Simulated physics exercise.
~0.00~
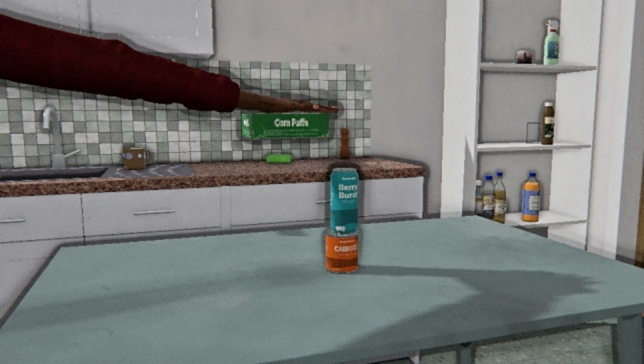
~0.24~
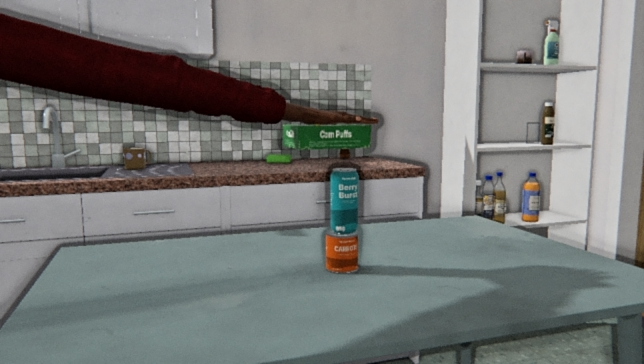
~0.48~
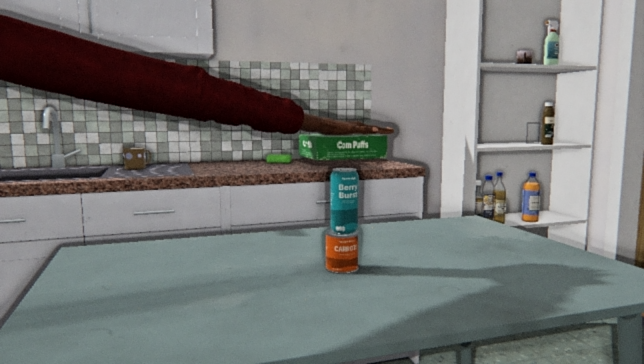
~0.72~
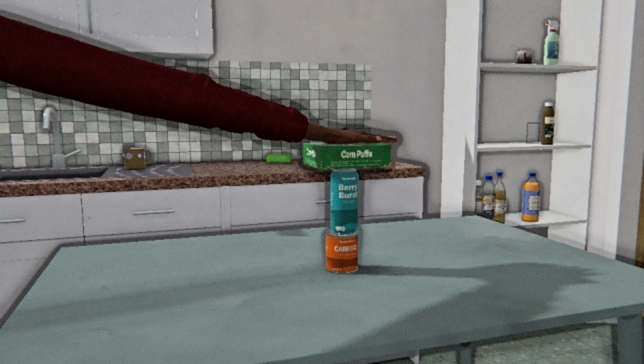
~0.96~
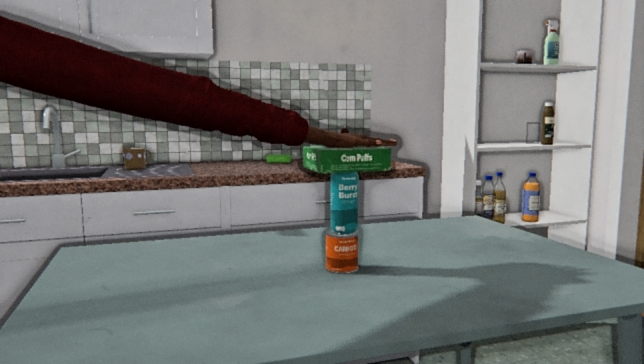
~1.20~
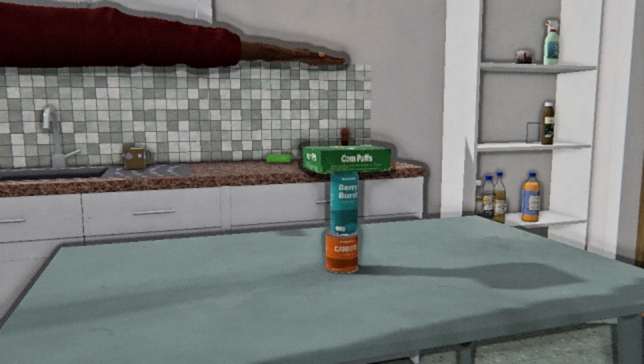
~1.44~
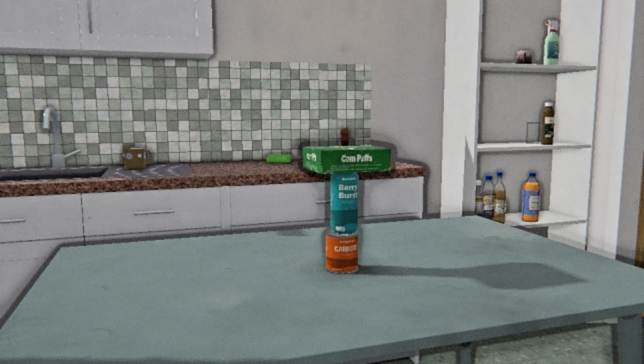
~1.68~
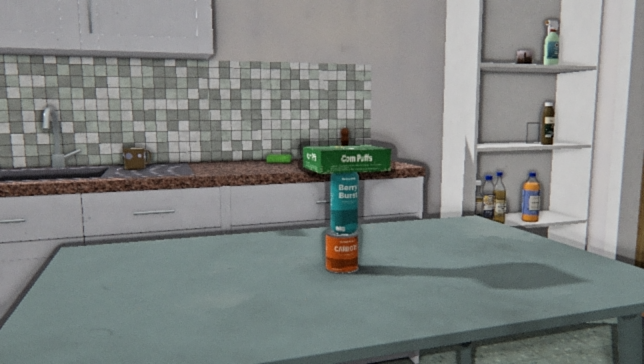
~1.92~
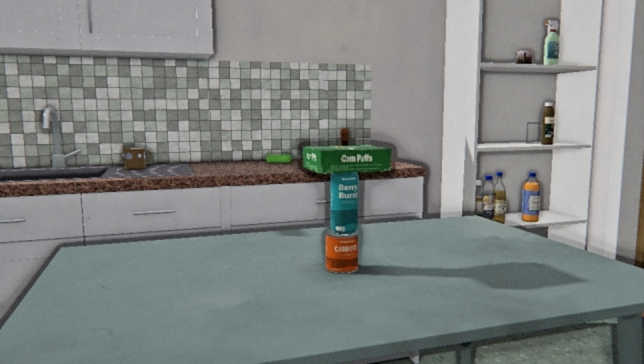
In a kitchen, a hand sets a green packet atop two stacked cans, which stay balanced.
